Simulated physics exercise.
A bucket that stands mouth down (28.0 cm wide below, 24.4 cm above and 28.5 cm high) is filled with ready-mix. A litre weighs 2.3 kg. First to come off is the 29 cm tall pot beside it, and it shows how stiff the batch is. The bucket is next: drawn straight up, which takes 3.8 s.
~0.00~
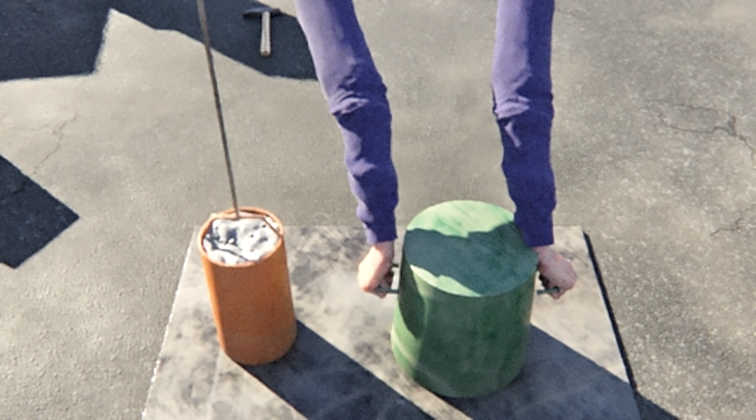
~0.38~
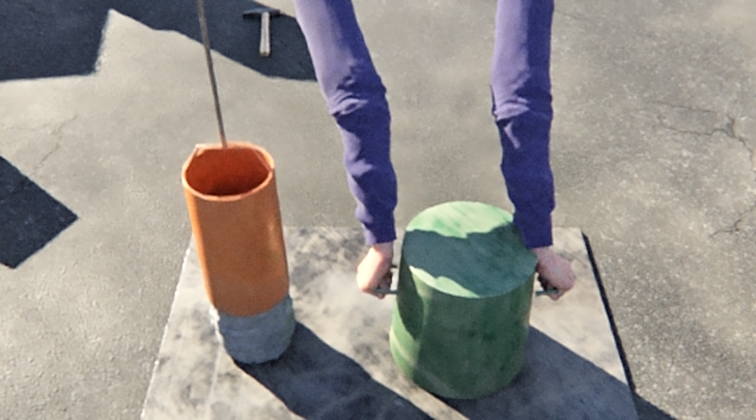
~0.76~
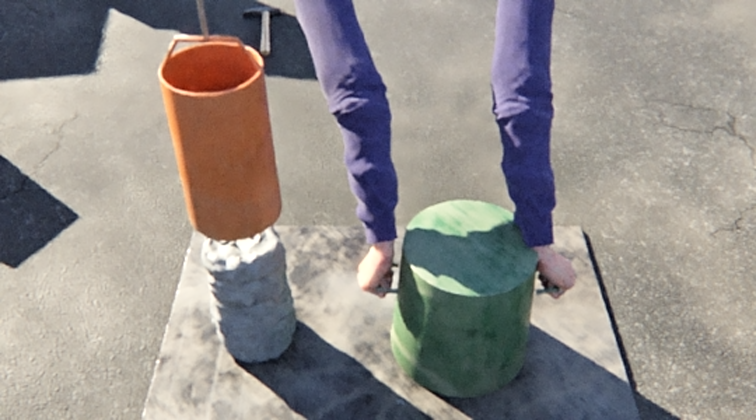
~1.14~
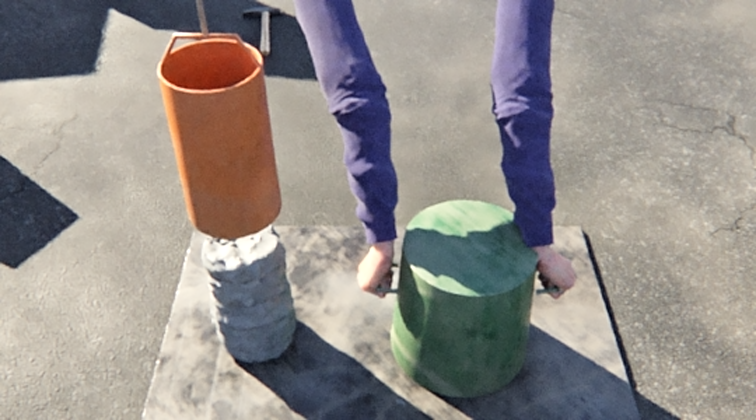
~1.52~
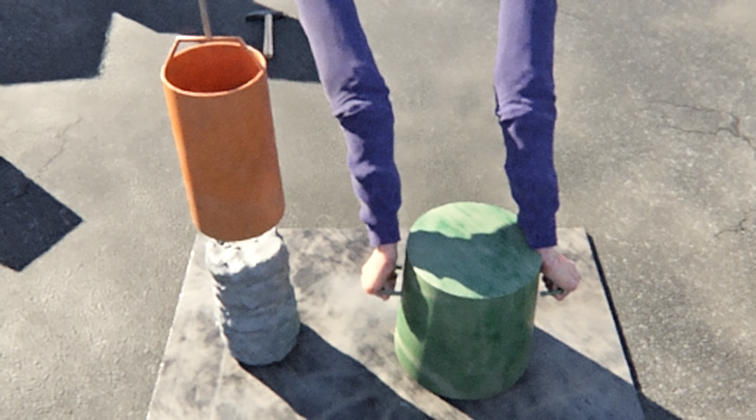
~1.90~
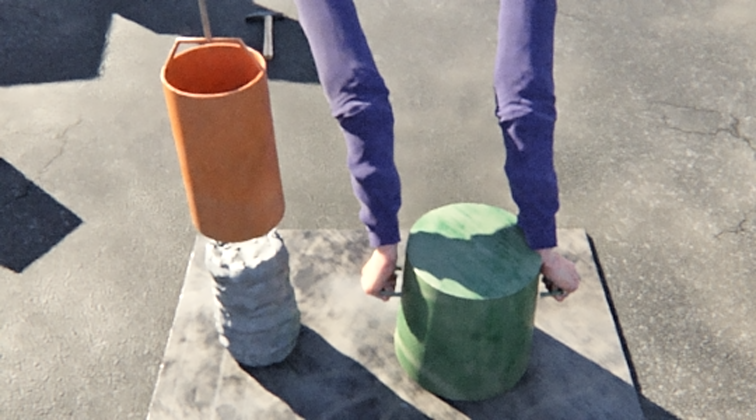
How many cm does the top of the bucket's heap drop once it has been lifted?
About 0 cm.
After 2.8 s, the bucket is up 6.1 cm; the ready-mix has come down 0.2 cm to 28 cm and is 28 cm wide.
After 3.8 s, the bucket is up 18 cm; the ready-mix has come down 0.2 cm to 28 cm and is 28 cm wide.
After 4.7 s, the bucket is up 28 cm; the ready-mix has come down 0.2 cm to 28 cm and is 28 cm wide.
After 5.9 s, the bucket is clear; the ready-mix has come down 0.2 cm to 28 cm and is 28 cm wide.
After 6.4 s, at rest, the bucket is clear; the ready-mix has come down 0.2 cm to 28 cm and is 28 cm wide.
